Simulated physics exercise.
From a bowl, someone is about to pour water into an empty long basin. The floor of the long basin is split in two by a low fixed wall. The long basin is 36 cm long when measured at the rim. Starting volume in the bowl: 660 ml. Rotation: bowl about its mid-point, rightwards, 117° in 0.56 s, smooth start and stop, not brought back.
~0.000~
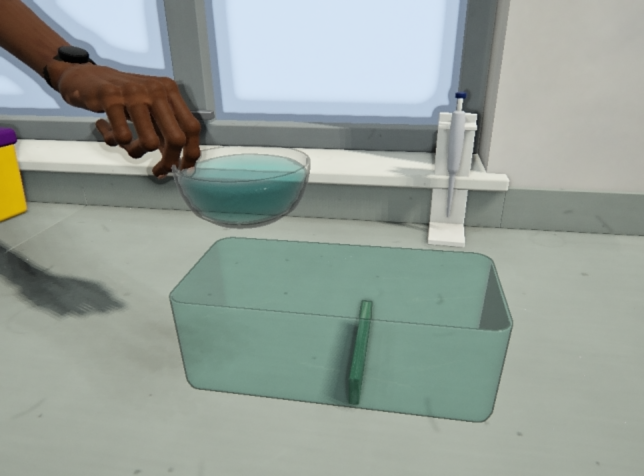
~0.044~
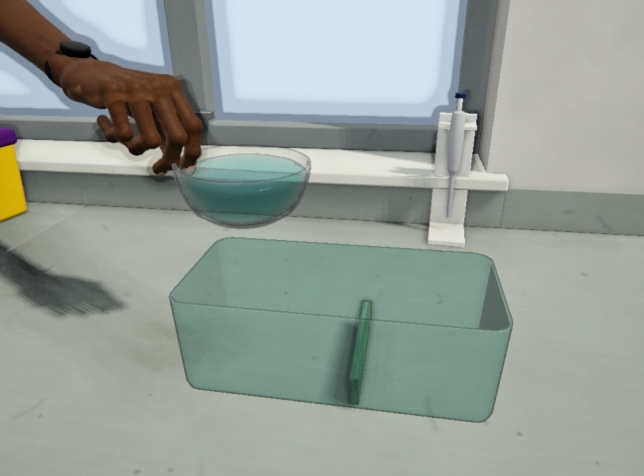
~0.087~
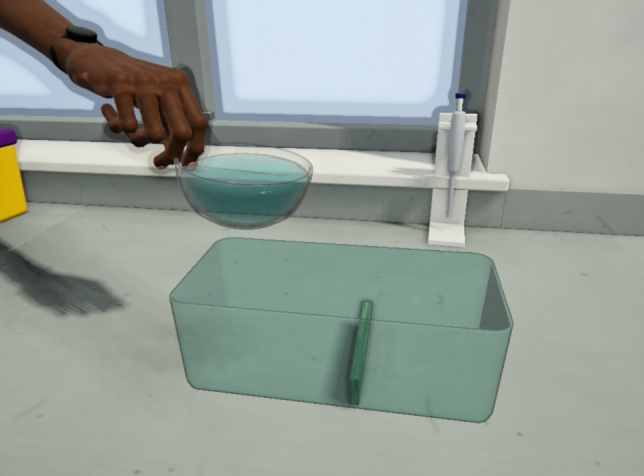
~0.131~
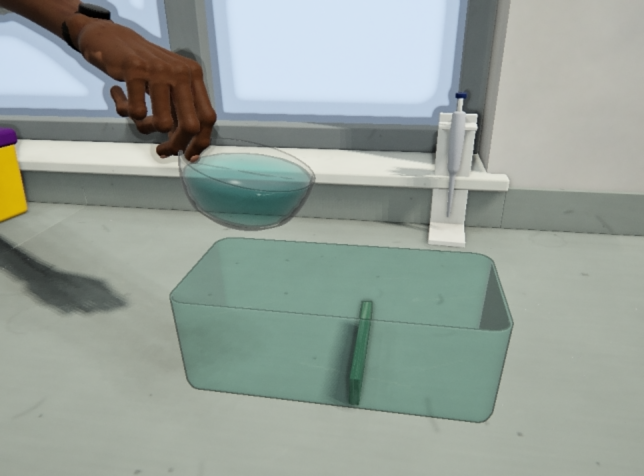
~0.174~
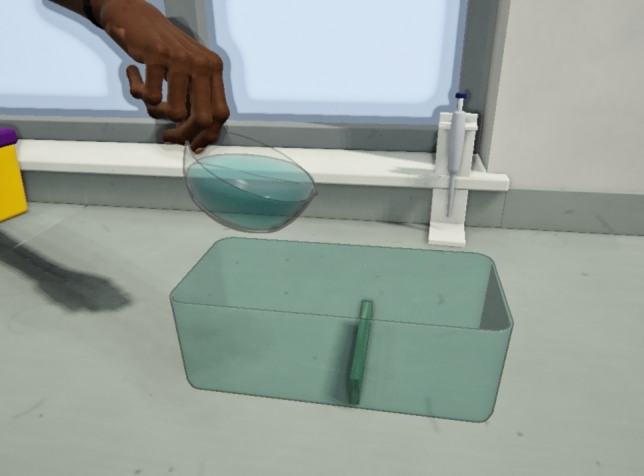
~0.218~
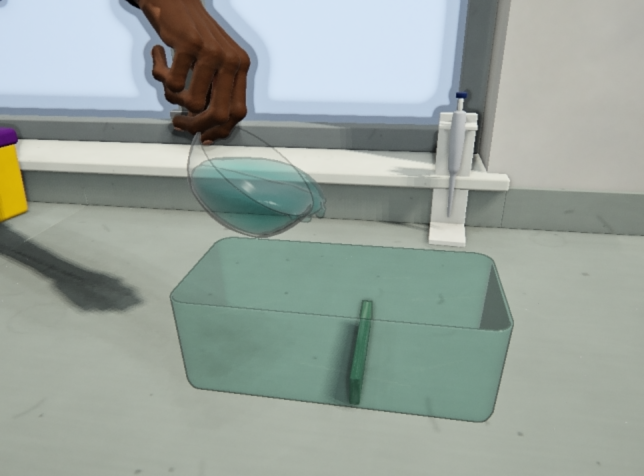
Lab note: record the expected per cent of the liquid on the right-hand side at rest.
Expected right-hand share: 24 per cent.
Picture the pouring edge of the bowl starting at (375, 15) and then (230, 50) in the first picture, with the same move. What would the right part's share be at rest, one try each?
70 and 15 %.
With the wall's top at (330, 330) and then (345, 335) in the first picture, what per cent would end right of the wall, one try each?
In order, 70 and 50 per cent.
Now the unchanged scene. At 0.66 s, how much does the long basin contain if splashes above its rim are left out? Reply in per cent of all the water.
Near 98 in a hundred.
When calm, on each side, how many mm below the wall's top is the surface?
The left side gives some 24 mm, the right side some 32 mm.
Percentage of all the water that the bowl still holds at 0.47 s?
3 %.
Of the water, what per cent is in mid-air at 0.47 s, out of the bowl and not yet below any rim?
Near 12 per cent of it all.
After 0.47 s the tilt is 110° and 3 per cent is still to pour, 66 is left of the wall and 20 right of it.
After 0.66 s the tilt is 117° and 0 per cent is still to pour, 74 is left of the wall and 23 right of it.
After 0.85 s the tilt is 117° and 0 per cent is still to pour, 73 is left of the wall and 24 right of it.
After 1.06 s the tilt is 117° and 0 per cent is still to pour, 74 is left of the wall and 24 right of it.
In the end 74 per cent lies left of the wall, 24 right of it and 2 outside.
